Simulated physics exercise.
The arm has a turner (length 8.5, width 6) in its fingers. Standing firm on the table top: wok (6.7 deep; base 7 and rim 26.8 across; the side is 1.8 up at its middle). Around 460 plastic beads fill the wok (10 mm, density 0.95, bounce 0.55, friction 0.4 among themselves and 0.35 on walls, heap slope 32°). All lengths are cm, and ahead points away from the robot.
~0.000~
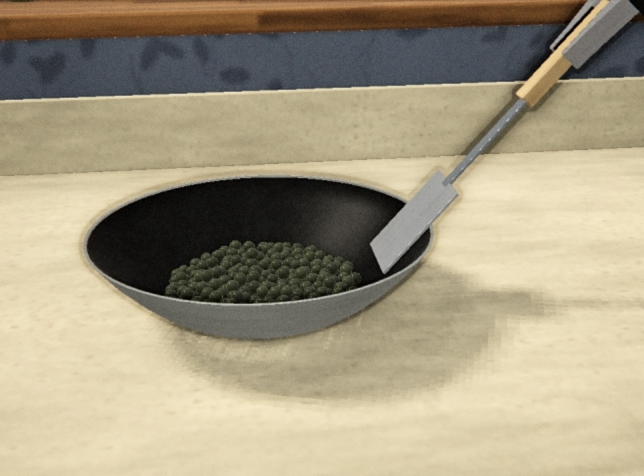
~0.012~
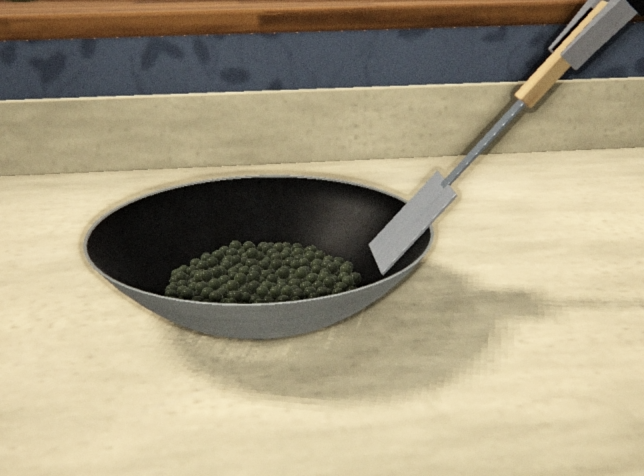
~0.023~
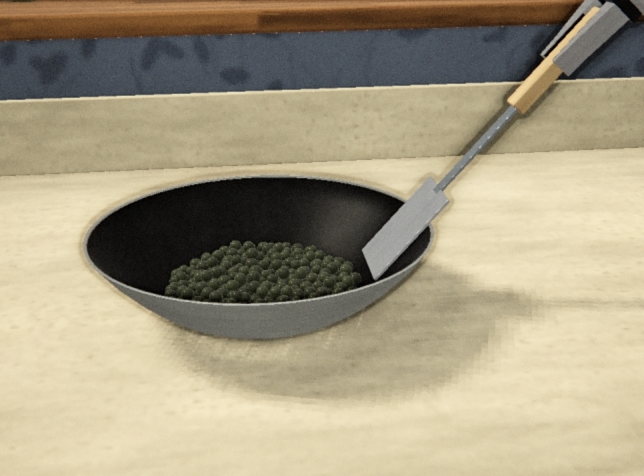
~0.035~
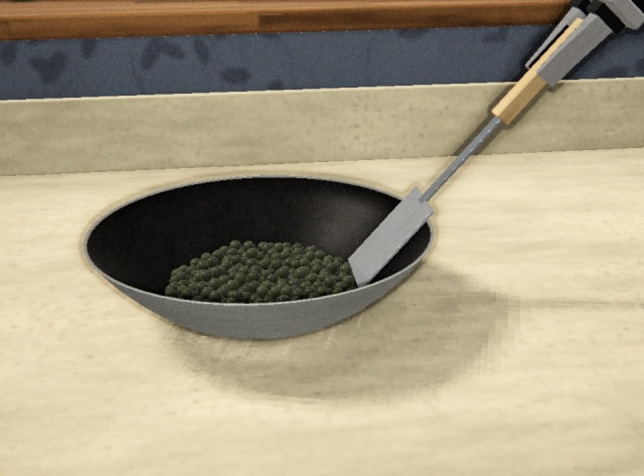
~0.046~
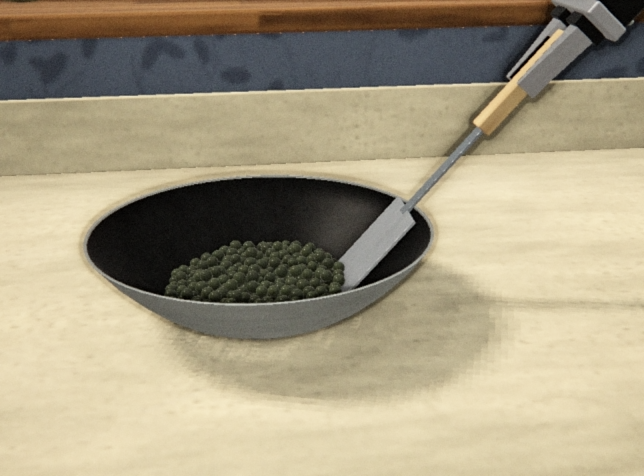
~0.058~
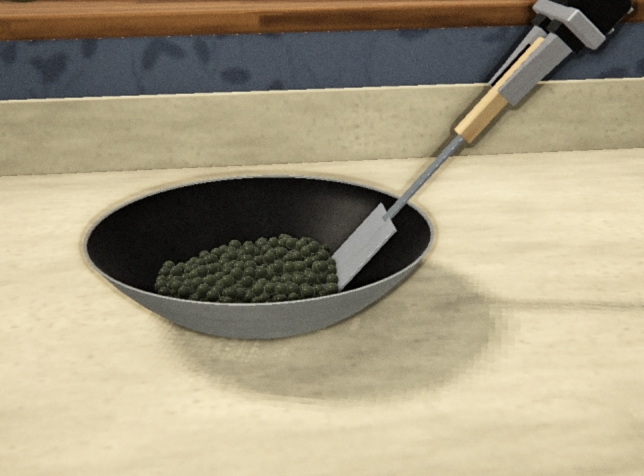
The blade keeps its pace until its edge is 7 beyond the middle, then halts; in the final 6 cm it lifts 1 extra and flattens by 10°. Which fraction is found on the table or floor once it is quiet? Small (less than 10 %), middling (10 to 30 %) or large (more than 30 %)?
A middling share, 10 to 30 %, ends on the table or floor.
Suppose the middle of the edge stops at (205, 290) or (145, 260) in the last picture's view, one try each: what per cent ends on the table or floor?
Some 0 and 35 per cent.
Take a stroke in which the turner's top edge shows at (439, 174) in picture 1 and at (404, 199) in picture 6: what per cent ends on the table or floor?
Some 5 per cent.
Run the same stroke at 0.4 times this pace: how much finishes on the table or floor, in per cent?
About 0 per cent.
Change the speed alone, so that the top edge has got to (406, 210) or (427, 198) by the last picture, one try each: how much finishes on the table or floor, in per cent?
Some 5 and 0 per cent.
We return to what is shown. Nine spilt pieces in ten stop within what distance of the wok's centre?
About 40 cm.
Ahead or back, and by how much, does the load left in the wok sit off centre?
About 3.5 cm ahead.
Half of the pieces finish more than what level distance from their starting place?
About 5 cm.
After 0.09 s, sloping 48°, highest piece 6 above the table; 460 in the wok.
After 0.11 s, sloping 45°, highest piece 7 above the table; 460 in the wok.
After 0.33 s, sloping 38°, highest piece 8 above the table; 372 in the wok, 29 on the table or floor, 59 on the blade or in flight.
After 1.38 s, sloping 38°, highest piece 6 above the table; 372 in the wok, 88 on the table or floor.
At rest, 372 in the wok, 88 on the table or floor. That is 19 % on the table or floor.
